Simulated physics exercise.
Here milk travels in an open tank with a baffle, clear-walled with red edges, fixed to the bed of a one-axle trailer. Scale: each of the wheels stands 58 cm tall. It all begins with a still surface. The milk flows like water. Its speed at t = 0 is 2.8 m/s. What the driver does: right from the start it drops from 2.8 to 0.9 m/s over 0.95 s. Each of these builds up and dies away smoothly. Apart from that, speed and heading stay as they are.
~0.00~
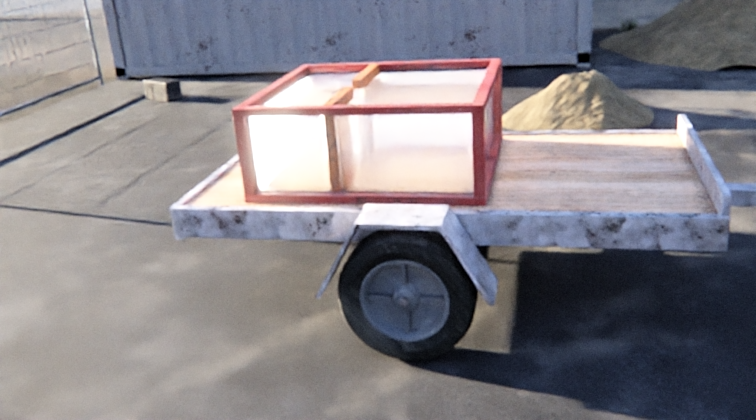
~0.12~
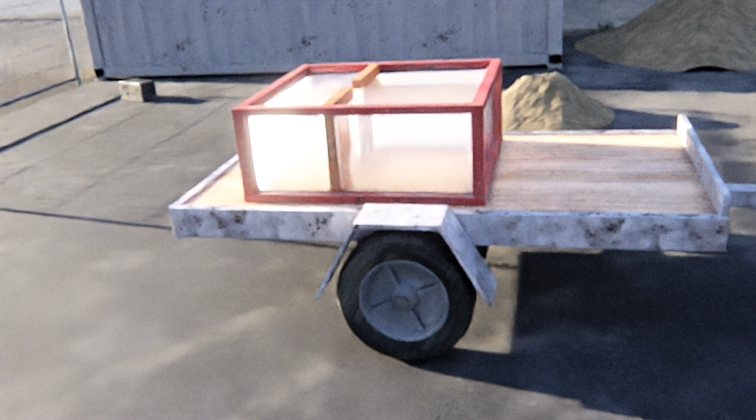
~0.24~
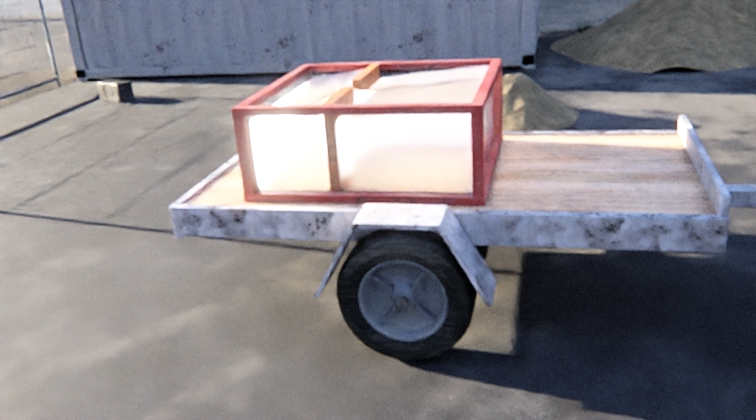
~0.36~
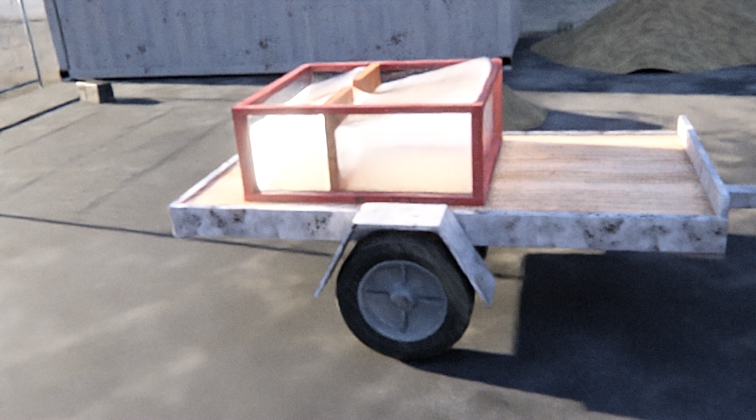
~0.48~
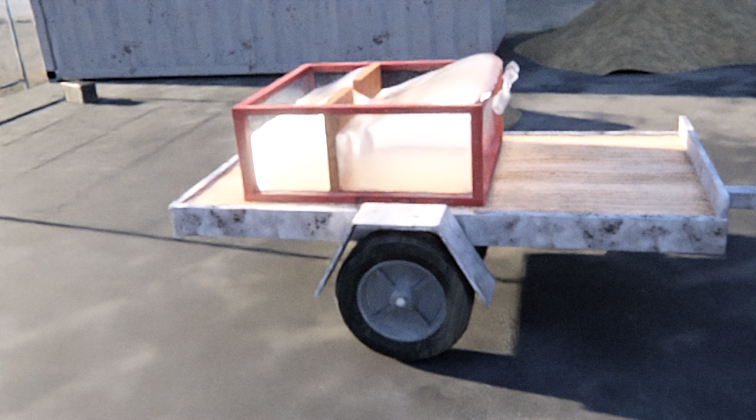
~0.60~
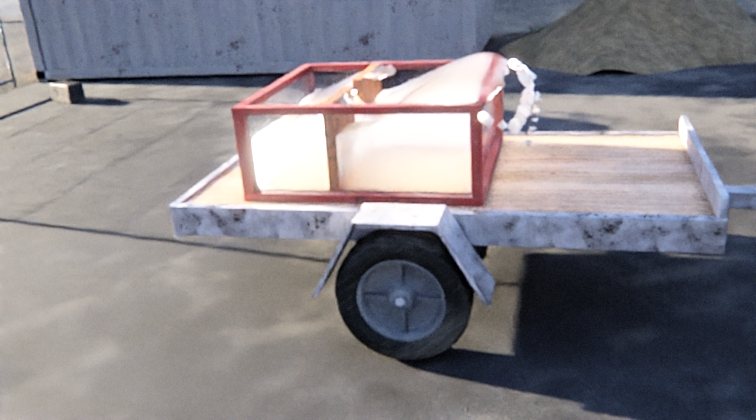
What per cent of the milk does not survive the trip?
Roughly 8 per cent of the milk is lost.
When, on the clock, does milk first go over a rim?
At about 0.7 s.
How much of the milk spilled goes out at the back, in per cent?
About 0 per cent.
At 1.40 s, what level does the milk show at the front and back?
About 30 cm in front and 28 cm behind.
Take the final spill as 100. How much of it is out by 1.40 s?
Some 100 per cent by then.
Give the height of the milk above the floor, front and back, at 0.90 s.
Front 42 cm, back 28 cm.
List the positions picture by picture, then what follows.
The milk reaches (475, 71) at the front end; it reaches (318, 76) at the back end; no slope yet; board top at (356, 81); the front is on the right, levels are read along the far wall; a wheel hub at (403, 306), in the first picture.
The milk reaches (475, 72) at the front end; it reaches (318, 76) at the back end; no slope yet, in the second picture.
The milk reaches (476, 67) at the front end; it reaches (319, 78) at the back end; it is heaped 3° towards the front, in the third picture.
The milk reaches (476, 58) at the front end; it reaches (320, 82) at the back end; it is heaped 7° towards the front, in the fourth picture.
The milk reaches (476, 57) at the front end; it reaches (321, 87) at the back end; it is heaped 10° towards the front, in the fifth picture.
The milk reaches (476, 56) at the front end; it reaches (321, 93) at the back end; it is heaped 12° towards the front; a wheel hub at (399, 306), in the sixth picture.
Then, 0.90 s in, it stands 28 cm high behind and 42 cm in front; 5 per cent has gone over the front.
Then, 1.40 s in, it stands 29 cm high behind and 31 cm in front; 8 per cent has gone over the front.
Then, 1.90 s in, it stands 31 cm high behind and 34 cm in front; 8 per cent has gone over the front.
Then, 3.93 s in, 8 per cent has gone over the front, 25 of 310 litres.
